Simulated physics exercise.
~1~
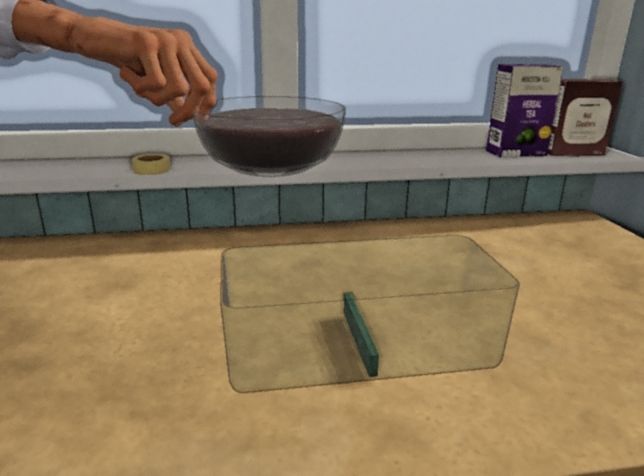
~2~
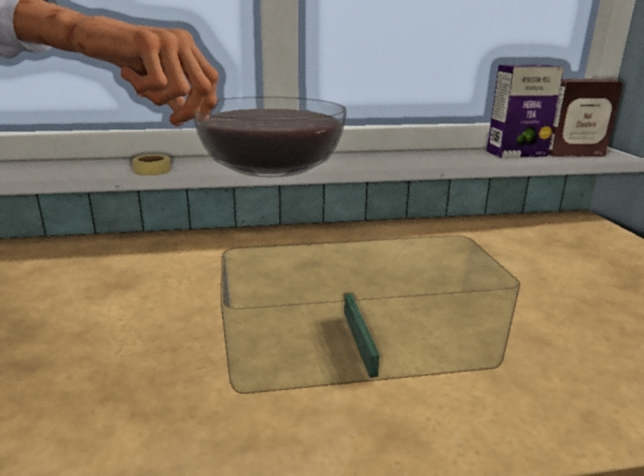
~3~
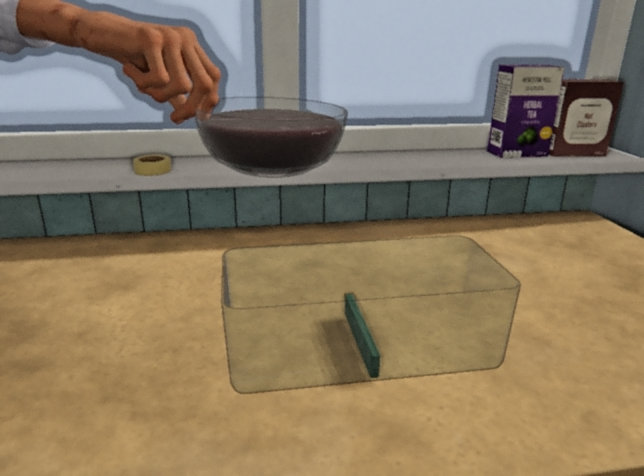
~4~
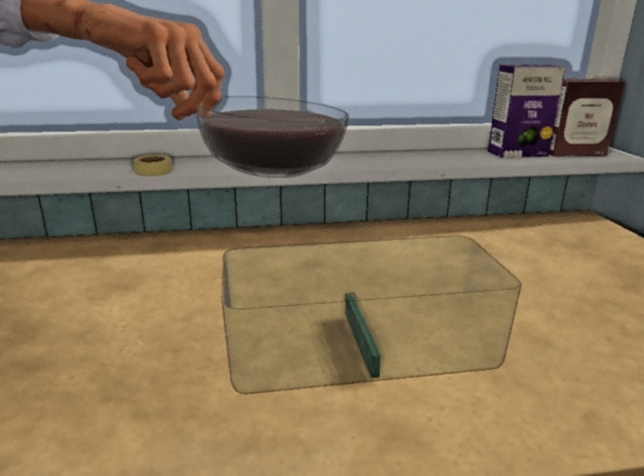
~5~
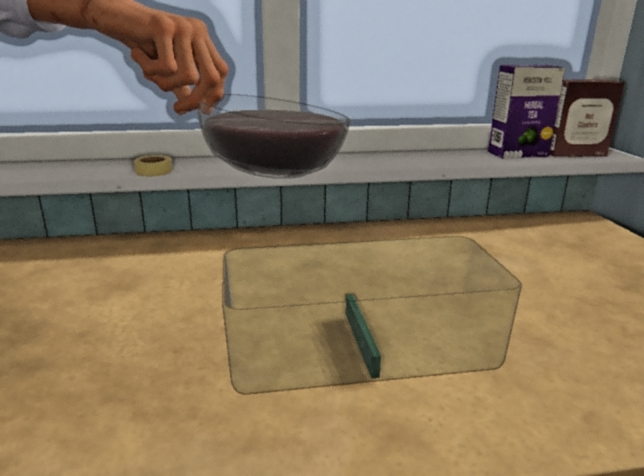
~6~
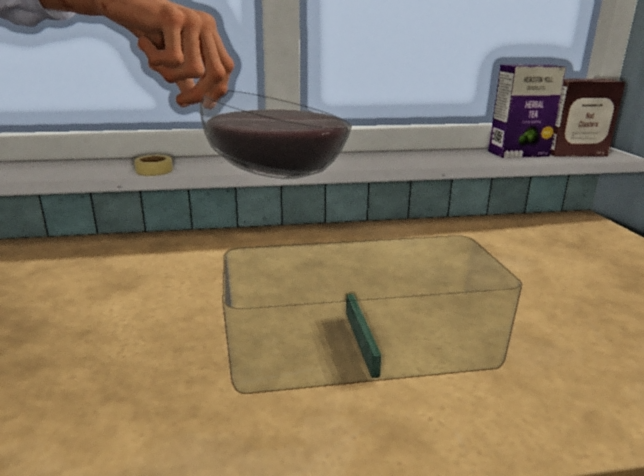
A hand held a glass bowl of dark wine above a long, clear basin with a low green wall across its floor, keeping it nearly level at first, then slowly tilting it to the right.
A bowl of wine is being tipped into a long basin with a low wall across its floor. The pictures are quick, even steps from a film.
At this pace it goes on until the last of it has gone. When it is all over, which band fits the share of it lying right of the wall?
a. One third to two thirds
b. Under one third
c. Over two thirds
c.
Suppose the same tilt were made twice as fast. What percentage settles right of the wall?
About 70 in a hundred.
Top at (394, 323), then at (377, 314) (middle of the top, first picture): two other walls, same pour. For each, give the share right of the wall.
First try around 50 percent; second try around 65 percent.
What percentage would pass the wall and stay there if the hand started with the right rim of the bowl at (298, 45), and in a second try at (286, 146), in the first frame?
In order: Close to 60 and 15 percent.
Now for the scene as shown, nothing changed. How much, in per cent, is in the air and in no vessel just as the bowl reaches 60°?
Share: Approx. 35 %.
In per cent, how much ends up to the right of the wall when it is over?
It comes to about 75 per cent.
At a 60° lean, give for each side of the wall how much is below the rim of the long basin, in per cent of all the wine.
The left part holds 0 percent and the right part 20 percent.
A moment on, the bowl is tipped part way and 40 per cent is still to pour, 2 is left of the wall and 22 right of it.
Next, the bowl is tipped on its side and 3 per cent is still to pour, 14 is left of the wall and 75 right of it.
Then the bowl is tipped right over and 0 per cent is still to pour, 22 is left of the wall and 77 right of it.
Later the bowl is tipped right over and 0 per cent is still to pour, 23 is left of the wall and 76 right of it.
At rest 23 per cent lies left of the wall, 76 right of it and 1 outside.
